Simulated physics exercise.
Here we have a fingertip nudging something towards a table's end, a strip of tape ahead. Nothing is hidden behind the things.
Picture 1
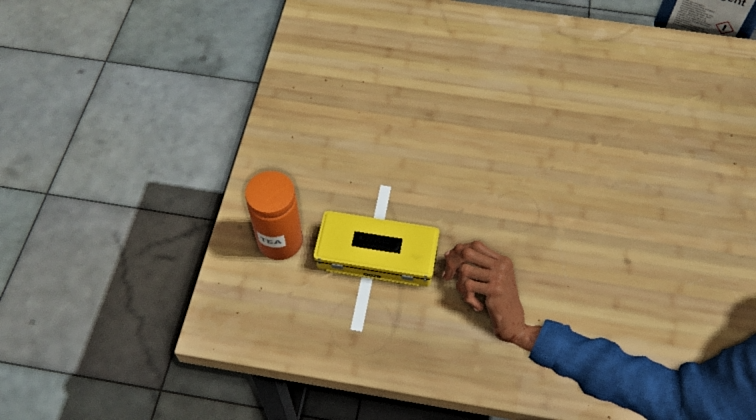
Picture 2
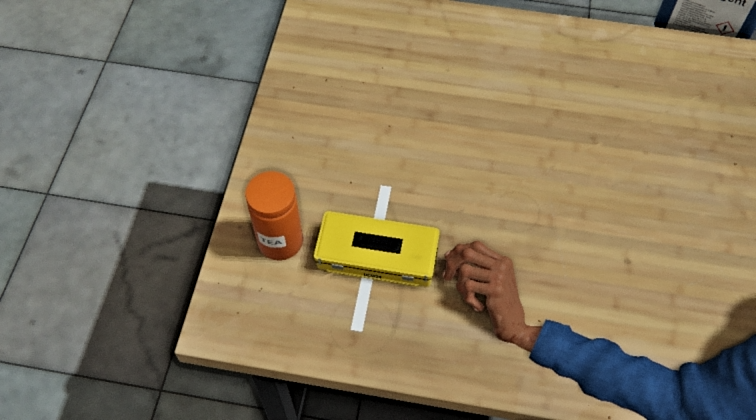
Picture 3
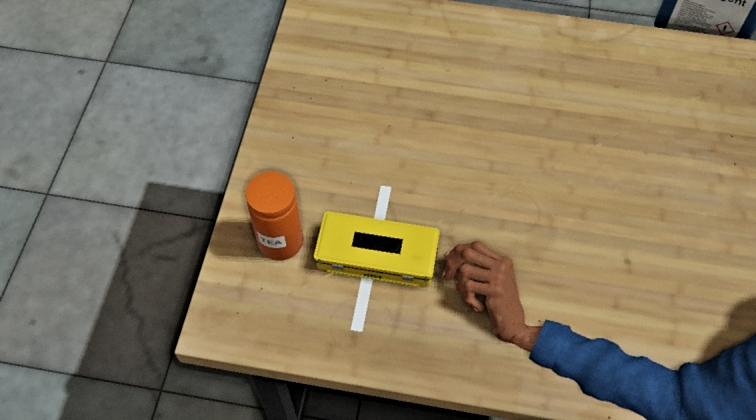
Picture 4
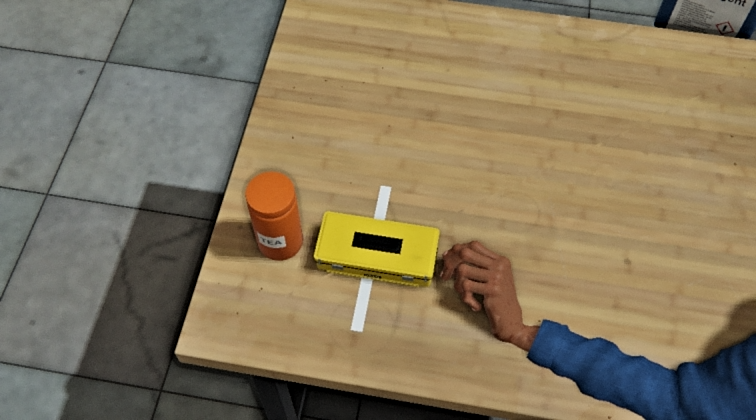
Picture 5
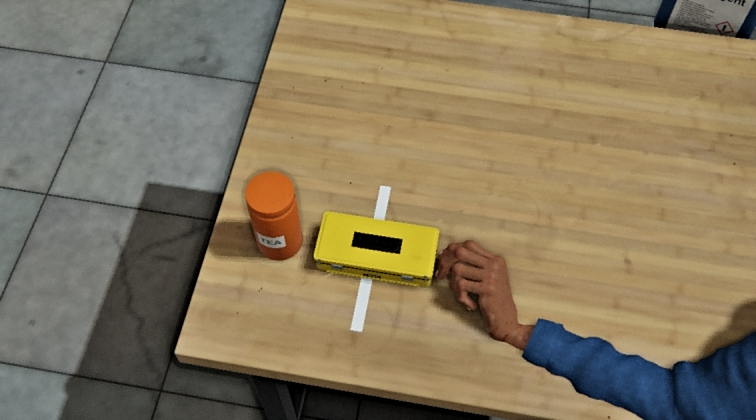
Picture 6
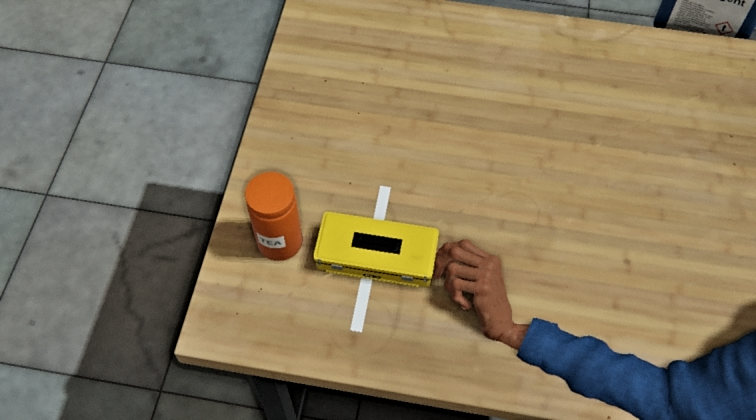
A brown hand in a blue sleeve rests its fingertips at the right end of a yellow case and shifts very slightly left, while the case shows no clear movement. The case, with a black patch on its lid, lies across a white tape strip, right of an orange jar. The steady view looks down on a pale wooden table above grey floor tiles.
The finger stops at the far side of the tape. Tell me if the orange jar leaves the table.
In the end the orange jar is still on the table.
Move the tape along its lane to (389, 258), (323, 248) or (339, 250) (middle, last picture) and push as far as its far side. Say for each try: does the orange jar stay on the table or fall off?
One after another: It stays on the table; drops to the floor; drops off.
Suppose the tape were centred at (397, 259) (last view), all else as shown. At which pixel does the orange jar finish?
Near (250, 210).
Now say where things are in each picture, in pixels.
The first picture shows orange jar (275, 217); yellow case (377, 249).
The second picture shows orange jar (275, 217); yellow case (377, 249).
The third picture shows orange jar (275, 218); yellow case (377, 250).
The fourth picture shows orange jar (275, 218); yellow case (377, 250).
The fifth picture shows orange jar (275, 218); yellow case (377, 250).
The sixth picture shows orange jar (275, 218); yellow case (377, 250).
Then, 0.40 s past the last view, orange jar moving near (265, 217).
Then, 0.64 s past the last view, orange jar travelled about its own width near (246, 214).
Then, 0.82 s past the last view, orange jar travelled about its own width near (230, 211).
Finally, the orange jar stays on the table, near (225, 210).
